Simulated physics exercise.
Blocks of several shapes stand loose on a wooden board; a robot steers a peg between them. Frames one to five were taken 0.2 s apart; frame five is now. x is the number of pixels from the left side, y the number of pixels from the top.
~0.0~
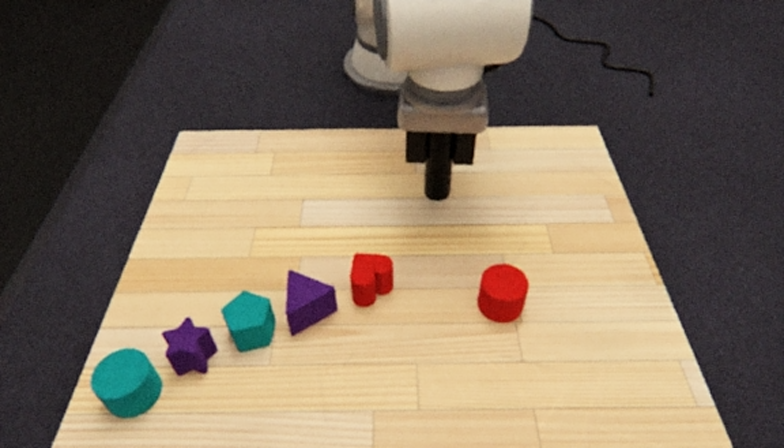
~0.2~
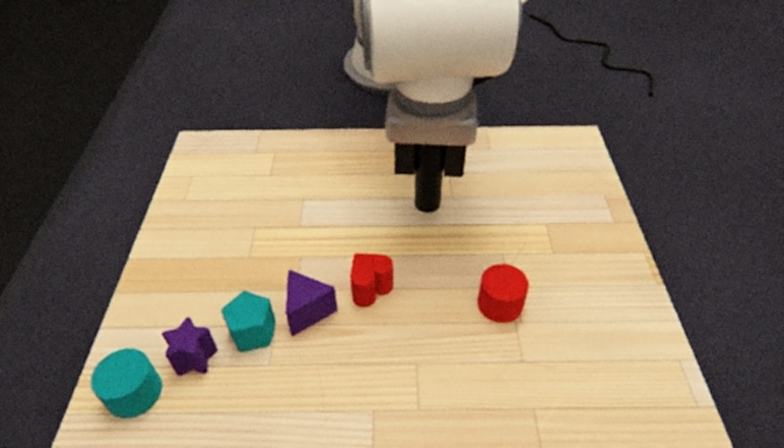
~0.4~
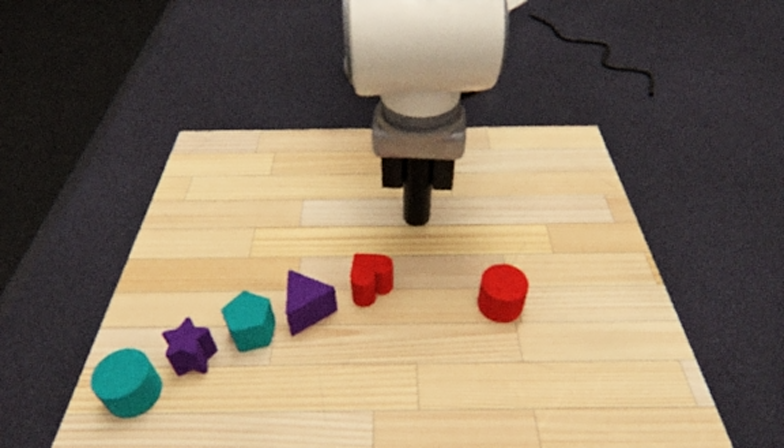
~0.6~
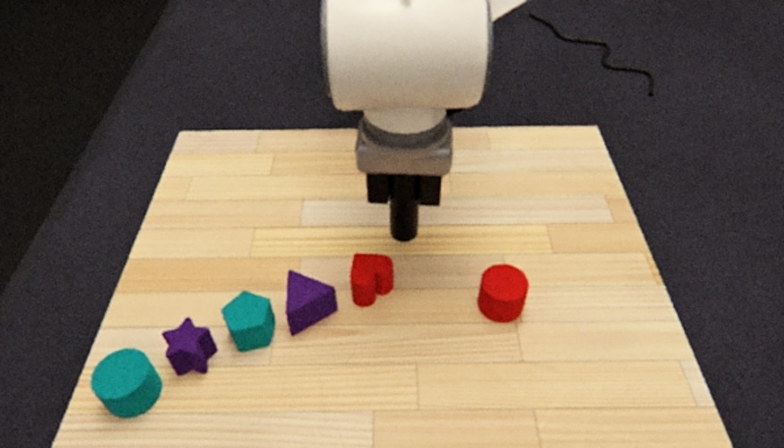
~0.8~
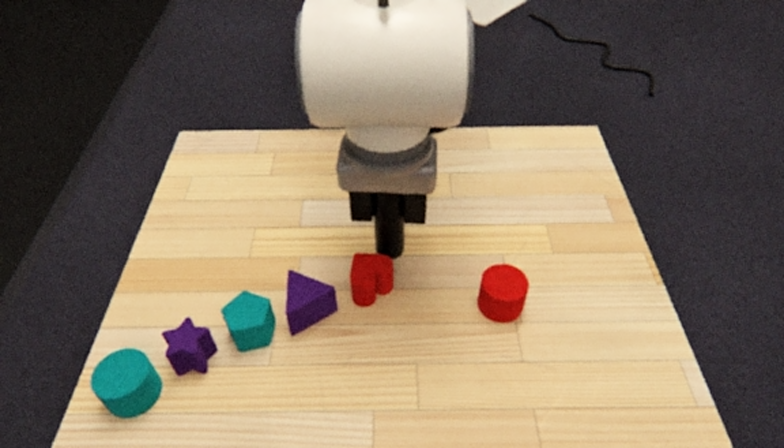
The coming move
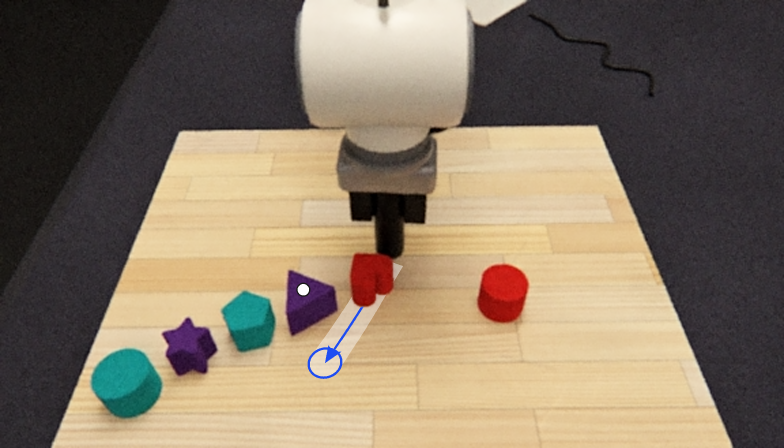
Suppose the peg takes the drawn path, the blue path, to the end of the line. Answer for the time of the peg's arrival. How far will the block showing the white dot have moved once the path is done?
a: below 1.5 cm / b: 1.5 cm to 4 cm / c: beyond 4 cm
My pick is a.
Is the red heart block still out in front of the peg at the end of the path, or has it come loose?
The peg still has the red heart block in front of it when the path ends.
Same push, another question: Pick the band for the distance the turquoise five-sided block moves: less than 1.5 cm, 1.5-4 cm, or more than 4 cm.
Displaced less than 1.5 cm.
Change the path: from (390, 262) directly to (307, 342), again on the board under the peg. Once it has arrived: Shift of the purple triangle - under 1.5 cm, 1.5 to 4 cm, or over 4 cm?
The block shifts between 1.5 and 4 cm.
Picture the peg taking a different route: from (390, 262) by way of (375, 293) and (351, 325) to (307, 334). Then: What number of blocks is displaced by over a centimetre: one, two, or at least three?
It will shift two blocks.
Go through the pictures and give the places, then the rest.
The first picture shows tip of the peg (437, 192), middles of tops, turquoise five-sided block (246, 310), purple triangle (303, 290), red heart block (369, 266).
The second picture shows peg (427, 204), nothing pushed.
The third picture shows peg (416, 217), nothing pushed.
The fourth picture shows peg (404, 232), nothing pushed.
The fifth picture shows peg (390, 249), turquoise five-sided block (246, 310), purple triangle (303, 290), red heart block (369, 266).
The line goes straight from (390, 262) to (325, 363); the dot is on the purple triangle.
The first path, step by step. One third of the way, peg (370, 280); purple triangle (300, 291); red heart block (350, 294), turned 20° clockwise.
Two thirds of the way, peg (348, 314); purple triangle (299, 291); red heart block (323, 328), turned 35° clockwise.
At the end, peg (323, 351); turquoise five-sided block unmoved; purple triangle (299, 291); red heart block (291, 365), turned 50° clockwise.
